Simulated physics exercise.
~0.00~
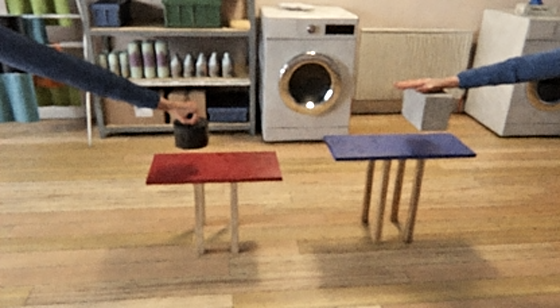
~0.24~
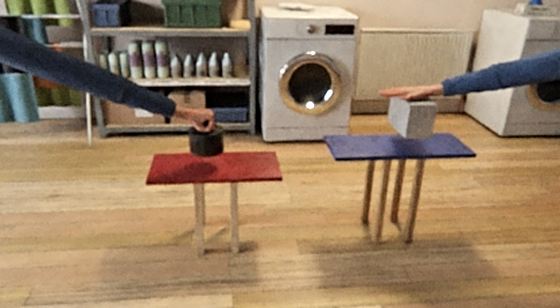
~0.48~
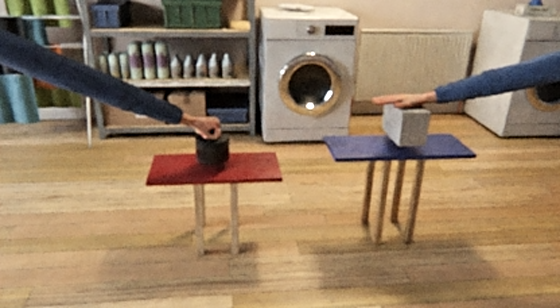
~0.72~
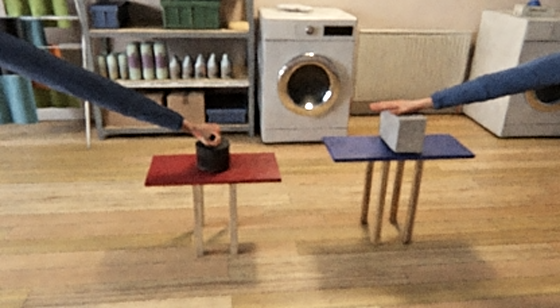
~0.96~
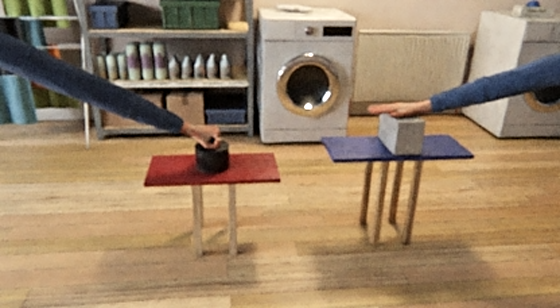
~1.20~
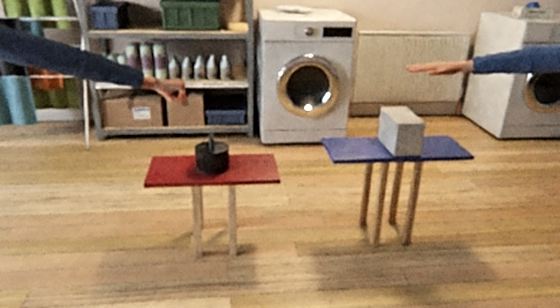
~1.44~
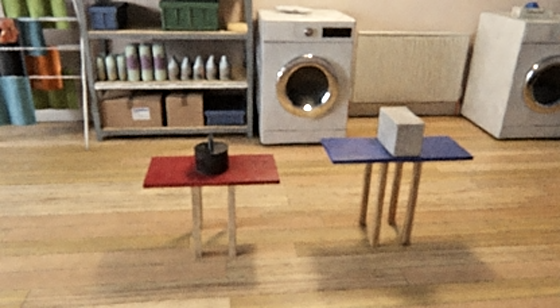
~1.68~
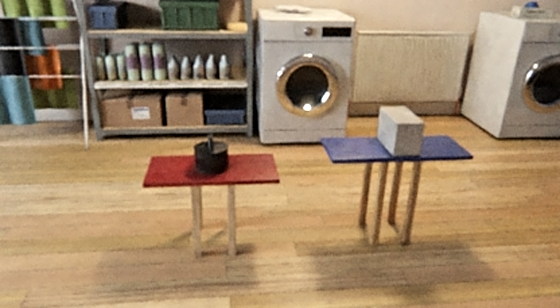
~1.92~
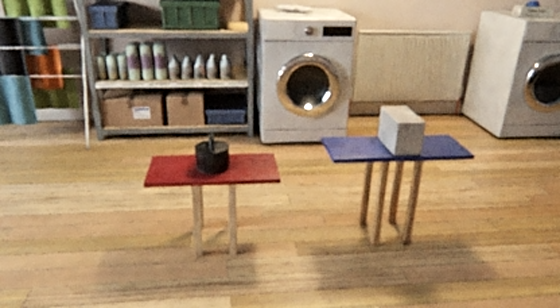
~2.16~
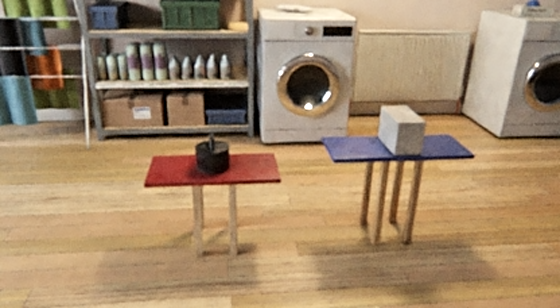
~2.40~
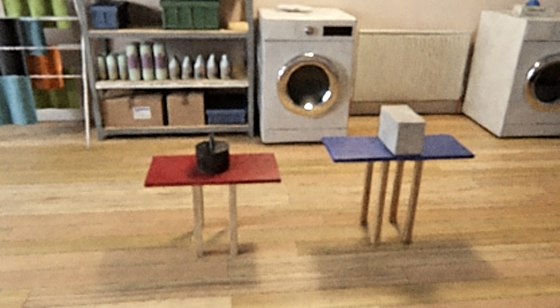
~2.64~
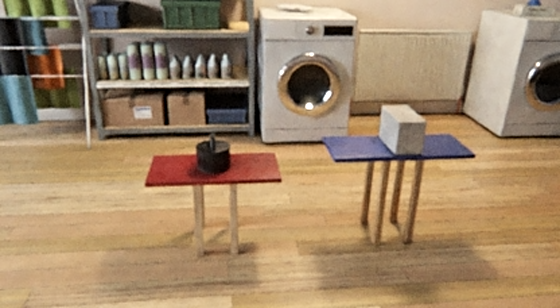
Two arms reached in from opposite sides and lowered a round black object onto a small red stand at left and a gray block onto a blue stand at right. The hands let go and withdrew, and both stands stayed upright with their loads.
